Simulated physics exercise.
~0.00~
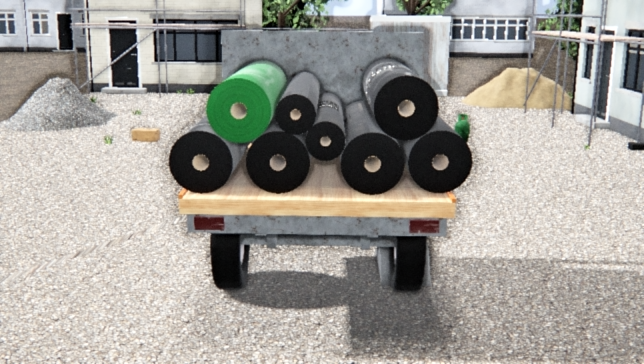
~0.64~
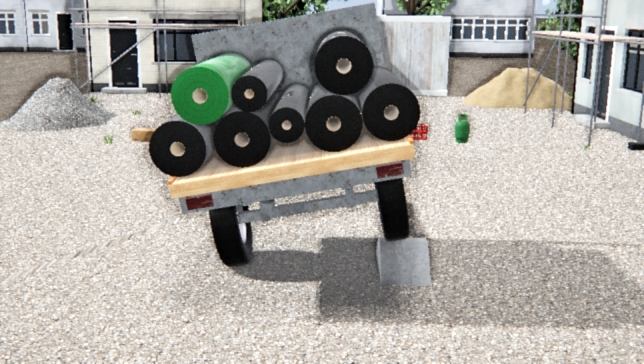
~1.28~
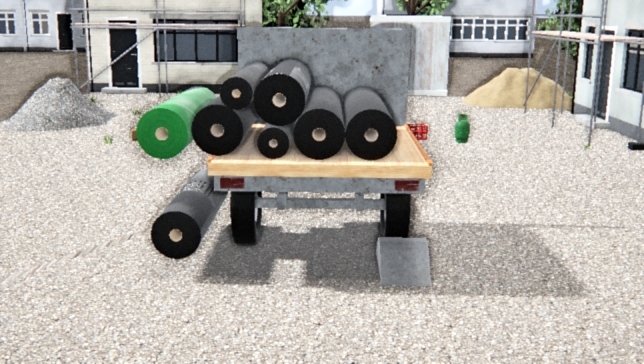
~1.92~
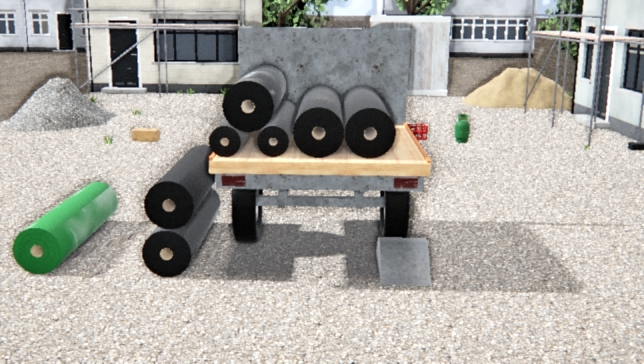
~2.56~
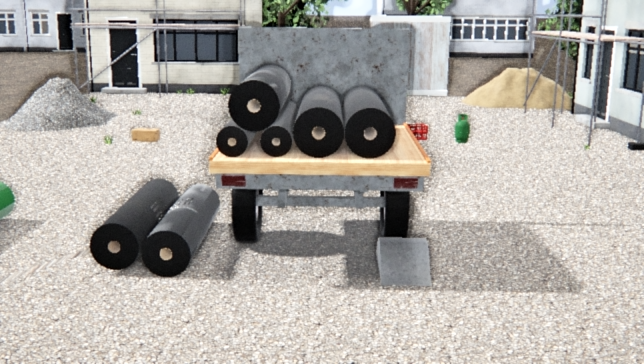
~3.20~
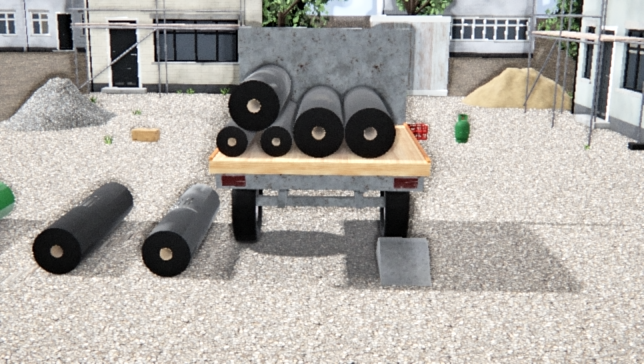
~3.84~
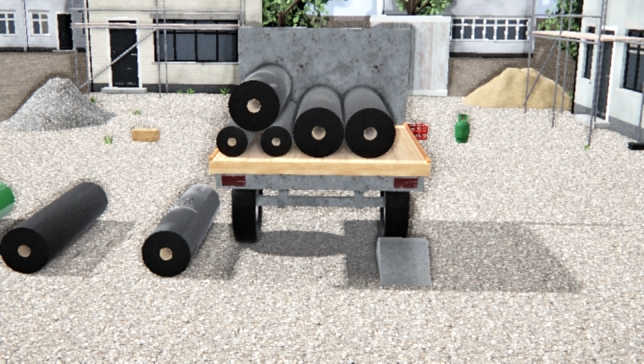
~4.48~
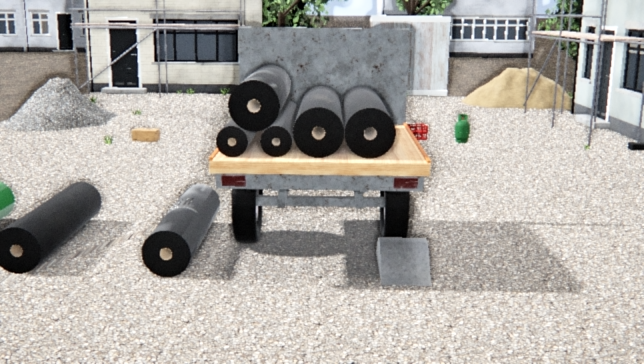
To begin with, a flat trailer stacked with black rolls and a single green one stands on a gravel yard, their ends facing the viewer. Its right wheel rides up a concrete hump, tipping the bed and load to the left. The trailer drops level again beyond the hump as a black roll falls off the left side and the green one slips over the edge. Another black roll follows, while the green one rolls away leftward. Finally, two black rolls lie apart on the gravel, the green one rests partly out of view, and five remain aboard.
